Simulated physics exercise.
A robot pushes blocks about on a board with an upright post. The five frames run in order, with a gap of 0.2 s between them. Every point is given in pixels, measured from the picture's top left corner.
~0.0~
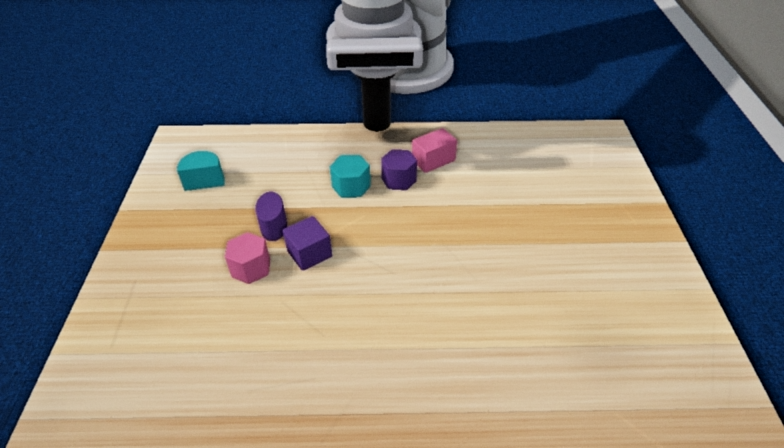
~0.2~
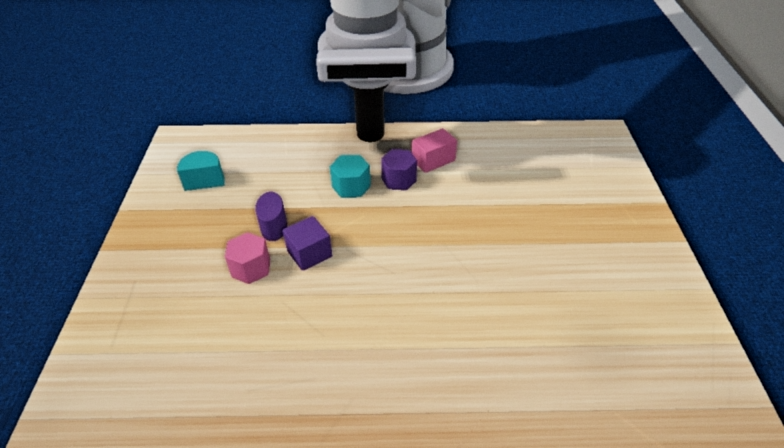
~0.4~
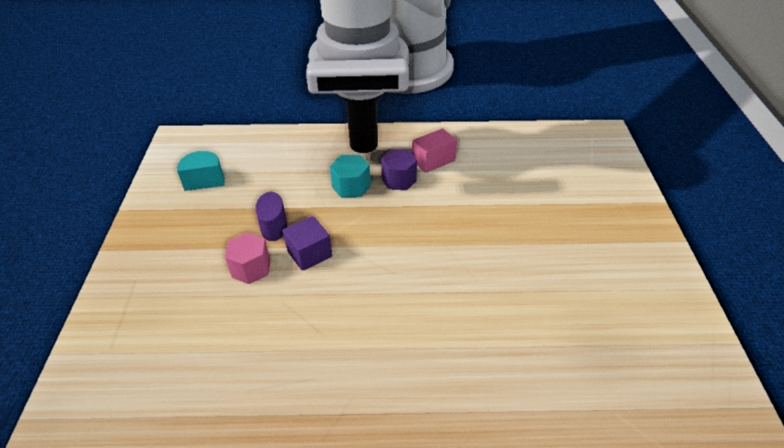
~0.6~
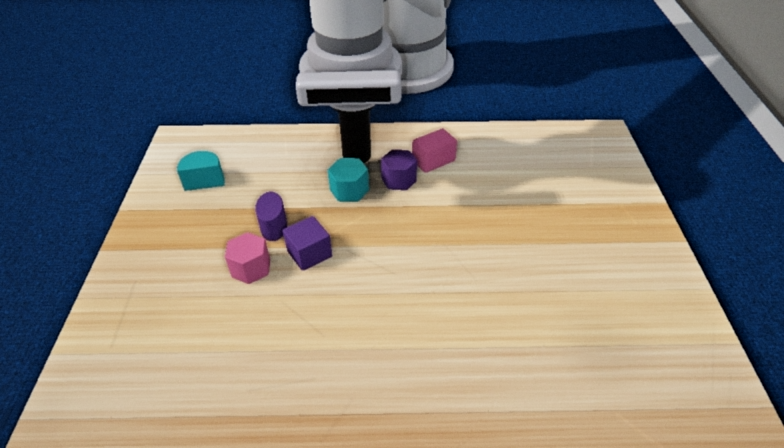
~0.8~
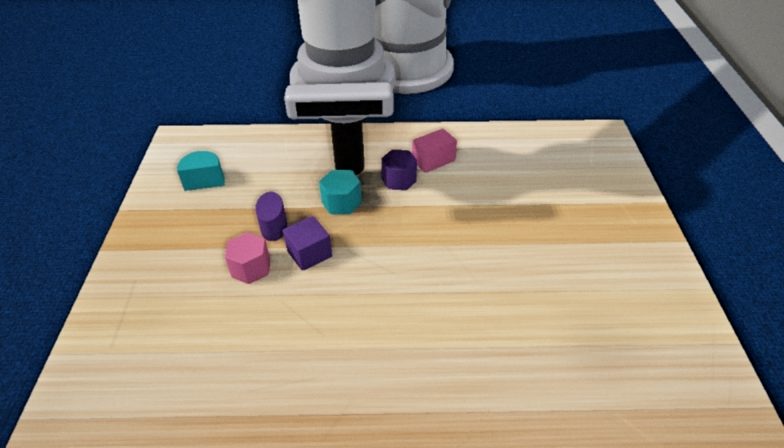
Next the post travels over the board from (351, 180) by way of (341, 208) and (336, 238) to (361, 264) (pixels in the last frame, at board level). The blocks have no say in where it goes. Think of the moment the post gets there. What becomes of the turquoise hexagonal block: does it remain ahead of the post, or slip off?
Final position: To the side or behind.
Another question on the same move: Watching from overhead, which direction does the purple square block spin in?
It rotates counterclockwise.
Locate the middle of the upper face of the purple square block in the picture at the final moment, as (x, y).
For the centre of its top, I'd go with (277, 264).
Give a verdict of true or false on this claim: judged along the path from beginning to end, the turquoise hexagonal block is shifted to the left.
False - the claim does not hold.
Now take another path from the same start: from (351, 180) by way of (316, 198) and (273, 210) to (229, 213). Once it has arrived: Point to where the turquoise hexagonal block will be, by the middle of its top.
The point I'd pick in the picture is (325, 198).
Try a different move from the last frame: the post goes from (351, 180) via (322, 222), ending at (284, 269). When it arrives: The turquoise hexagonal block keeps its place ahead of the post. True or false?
That claim is true.
What follows on the original path. One third of the way, post at (339, 195); purple square block at (302, 237); turquoise hexagonal block at (321, 209), turned 20° clockwise.
Two thirds of the way, post at (334, 226); purple square block at (277, 263), turned 40° anticlockwise; turquoise hexagonal block at (302, 235), turned 60° clockwise.
At the end, post at (360, 251); purple square block at (277, 264), turned 40° anticlockwise; turquoise hexagonal block at (301, 237), turned 65° clockwise; purple hexagonal block not moved.
